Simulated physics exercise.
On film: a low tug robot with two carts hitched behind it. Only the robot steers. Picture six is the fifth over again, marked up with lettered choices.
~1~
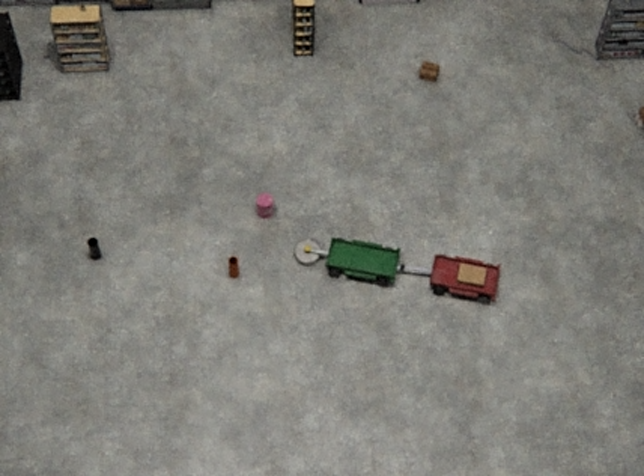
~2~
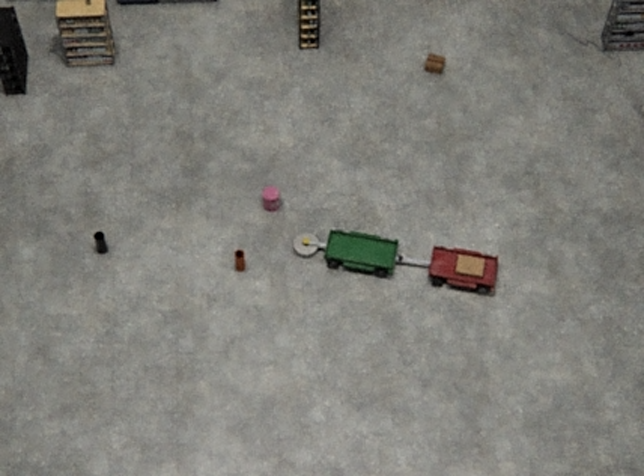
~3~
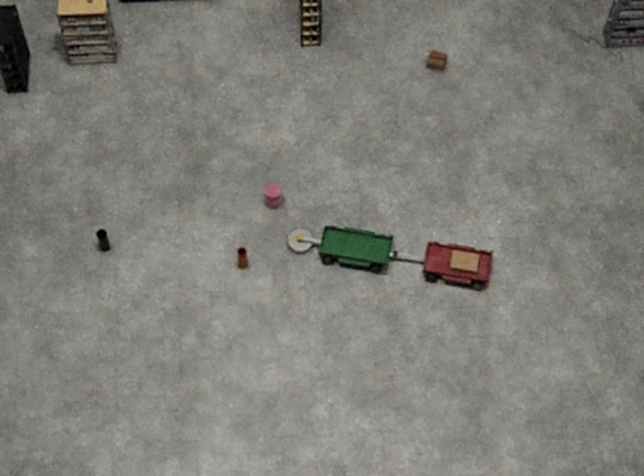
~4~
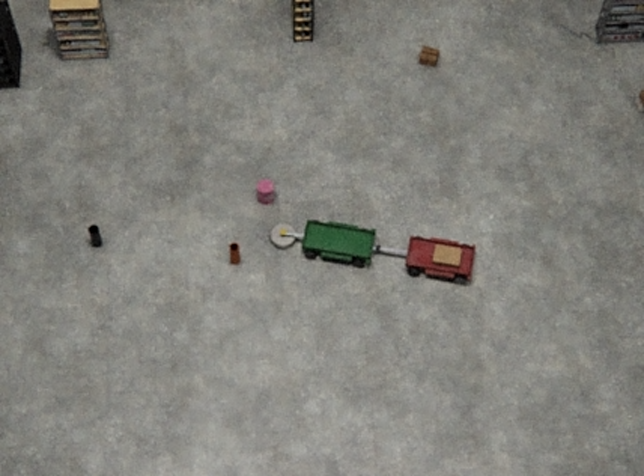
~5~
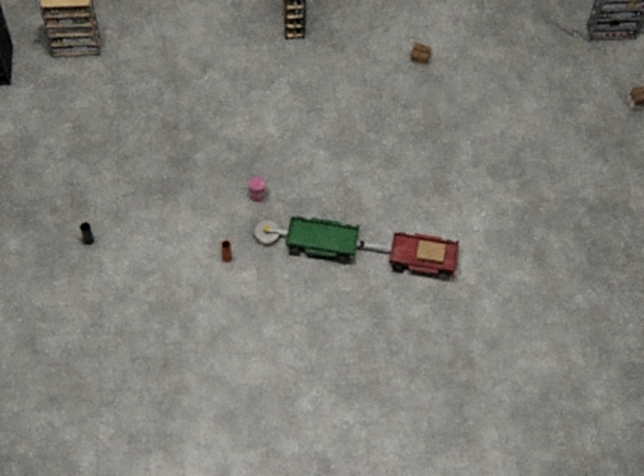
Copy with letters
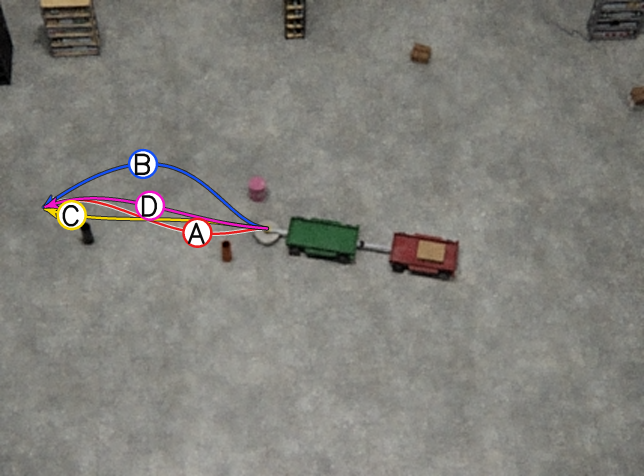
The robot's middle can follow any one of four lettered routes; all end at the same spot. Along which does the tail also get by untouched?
D is the clean one.
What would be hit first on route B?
The pink keg.
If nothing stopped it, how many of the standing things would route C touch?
It touches one.
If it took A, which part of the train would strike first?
The green cart touches first.
On the marked copy, A from (267, 228) via (153, 222) to (44, 207); B from (267, 228) via (166, 166) to (44, 207); C from (267, 228) via (156, 219) to (45, 209); D from (267, 228) via (159, 208) to (45, 207).
Taking D. A third of the way, robot (189, 218), last cart (344, 240).
Two thirds of the way, robot (112, 203), last cart (264, 228).
When it is over, robot (43, 212), last cart (198, 216); nothing has been touched.
As for the rest, A meets the orange post; B meets the pink keg; C meets the black post.
